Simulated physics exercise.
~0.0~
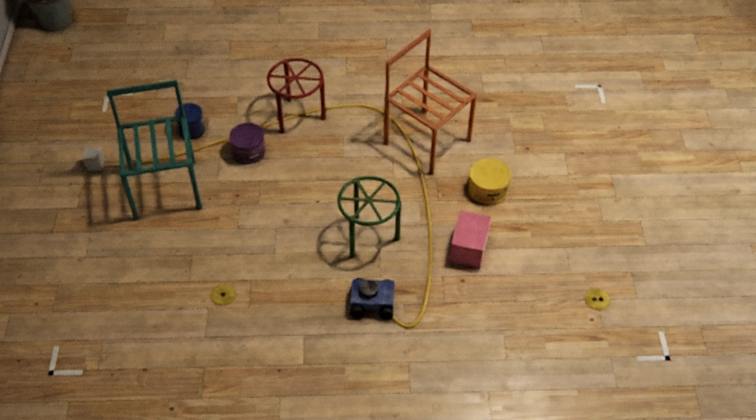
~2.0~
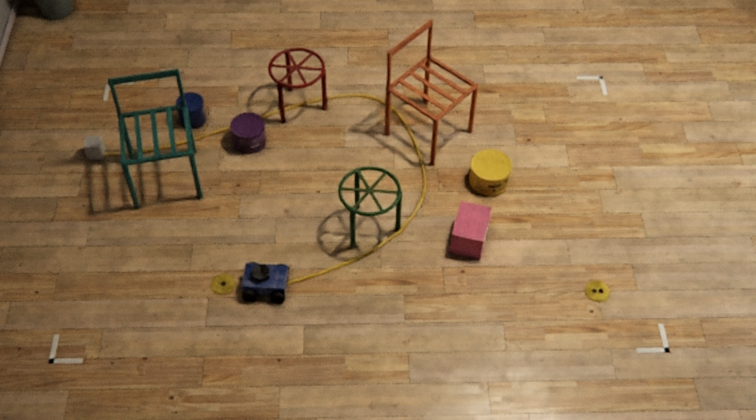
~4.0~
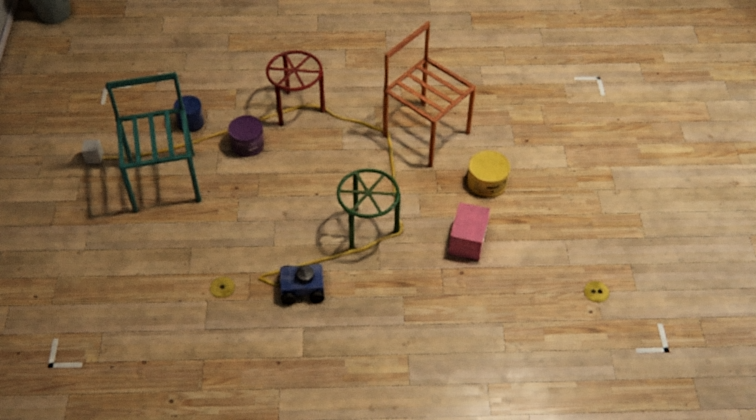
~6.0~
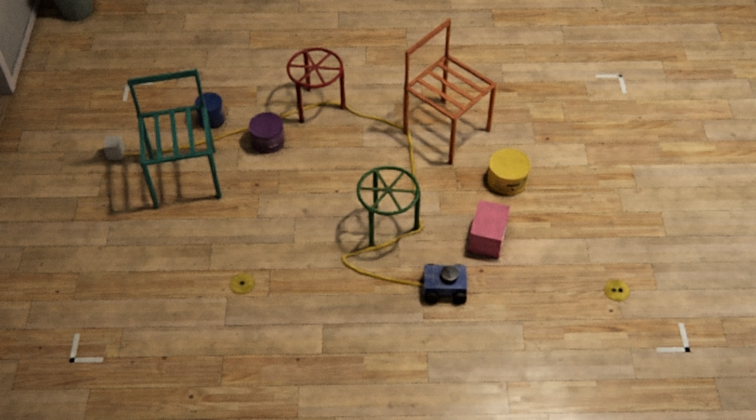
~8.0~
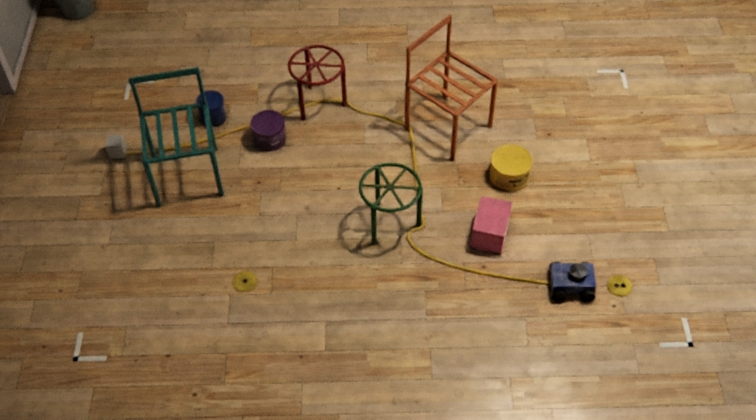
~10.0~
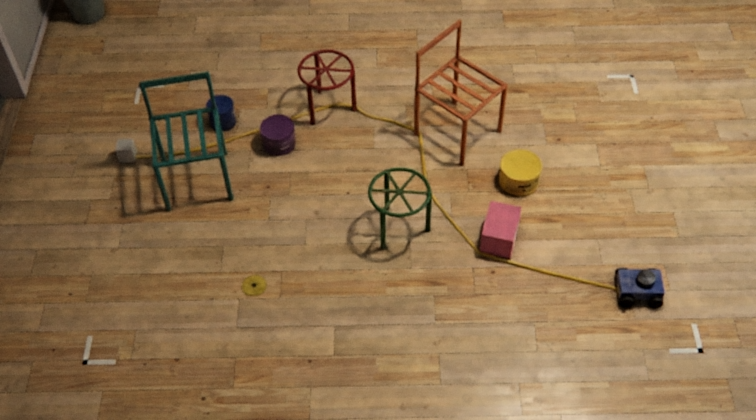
A small blue cart trailing a yellow lead sits near the bottom centre of a wooden floor, seen from above at an angle. The lead winds back past an orange chair, a red stool and a purple tub to a teal chair and blue bucket at the left, with a green stool mid-floor and a yellow bin and pink carton to its right. The cart drives left to a yellow mark, then turns back and travels right, below the green stool, to the second mark. The lead is drawn against the stool's leg, then the pink carton. The cart ends at the right, the furniture still standing.
